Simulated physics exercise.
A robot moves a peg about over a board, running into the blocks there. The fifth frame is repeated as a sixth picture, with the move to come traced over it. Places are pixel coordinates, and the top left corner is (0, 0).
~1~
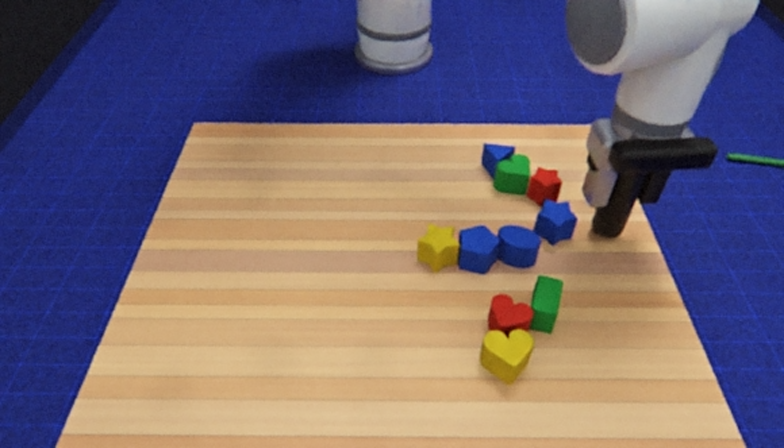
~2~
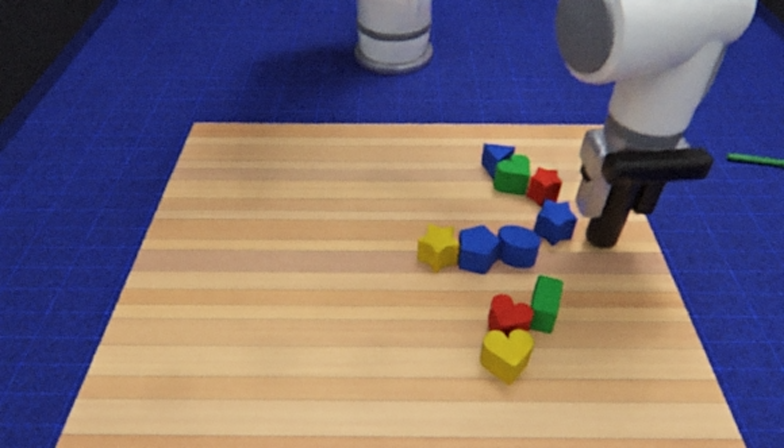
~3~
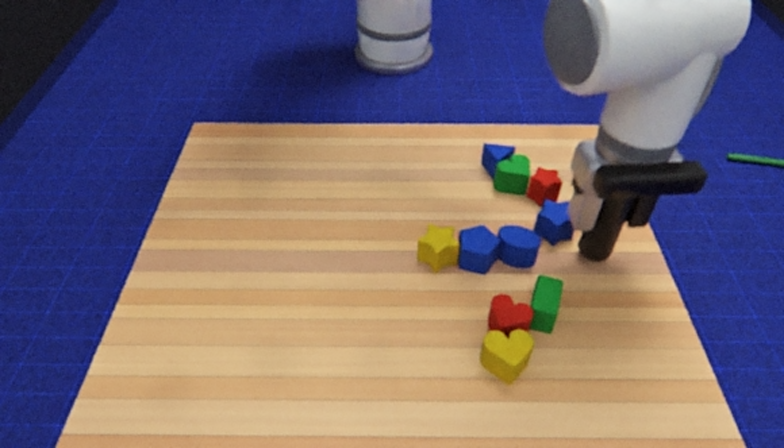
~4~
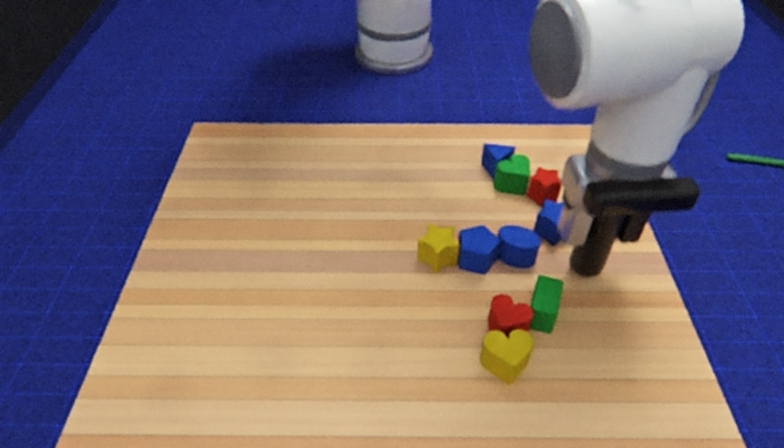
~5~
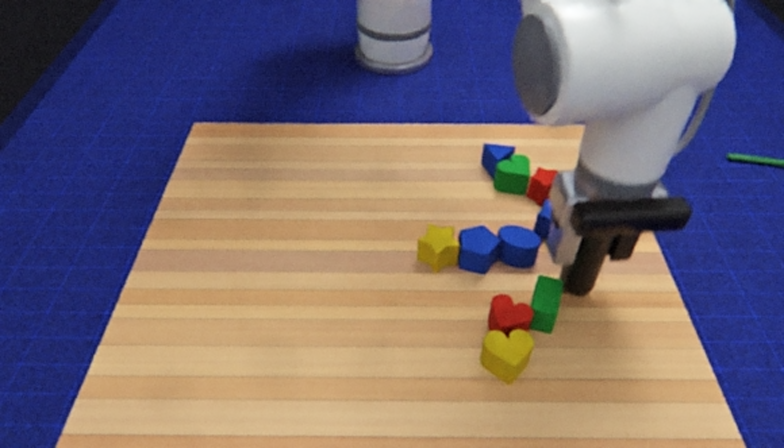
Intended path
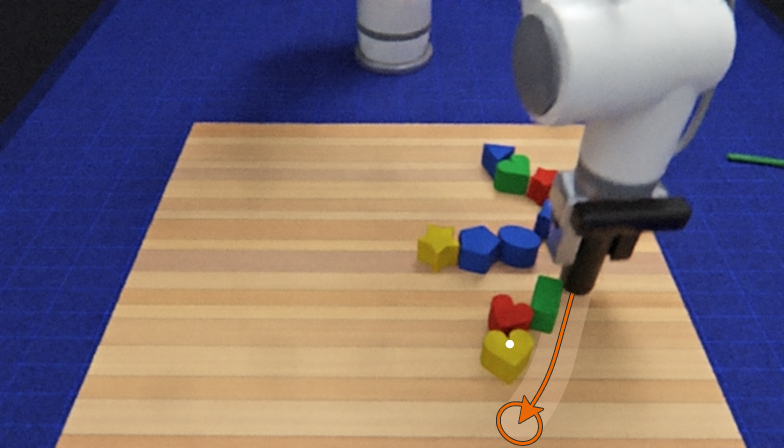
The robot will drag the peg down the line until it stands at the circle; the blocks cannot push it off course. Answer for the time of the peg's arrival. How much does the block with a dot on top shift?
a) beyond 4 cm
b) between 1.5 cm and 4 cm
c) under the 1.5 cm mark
My answer is option c.
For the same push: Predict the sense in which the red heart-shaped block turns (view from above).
Prediction: Clockwise.
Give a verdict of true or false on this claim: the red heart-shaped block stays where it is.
The claim does not hold.
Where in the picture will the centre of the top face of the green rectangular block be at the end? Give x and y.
Put as a pixel place, it's (534, 306).
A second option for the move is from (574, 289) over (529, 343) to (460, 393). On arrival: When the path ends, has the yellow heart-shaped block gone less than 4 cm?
I expect not.
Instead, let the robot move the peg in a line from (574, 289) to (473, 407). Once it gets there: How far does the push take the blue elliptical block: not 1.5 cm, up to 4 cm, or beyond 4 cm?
Shift of under 1.5 cm.
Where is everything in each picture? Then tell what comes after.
In the first picture, peg tip (607, 228); block tops, yellow heart-shaped block (510, 344); red heart-shaped block (511, 310); green rectangular block (548, 293).
In the second picture, peg (601, 238); blocks unchanged.
In the third picture, peg (594, 250); blocks unchanged.
In the fourth picture, peg (586, 265); blocks unchanged.
In the fifth picture, peg (576, 283); yellow heart-shaped block (510, 344); red heart-shaped block (511, 310); green rectangular block (548, 293).
Path on the board, from (574, 289) through (556, 353) to (519, 423); the dot is on the yellow heart-shaped block.
What follows on the original path. One third of the way, peg (565, 324); red heart-shaped block (503, 313), turned 25° clockwise; green rectangular block (536, 302), turned 10° anticlockwise.
Two thirds of the way, peg (550, 371); red heart-shaped block (496, 313), turned 35° clockwise; green rectangular block (534, 306).
At the end, peg (521, 417); yellow heart-shaped block in place; red heart-shaped block (496, 313), turned 35° clockwise; green rectangular block (534, 306).
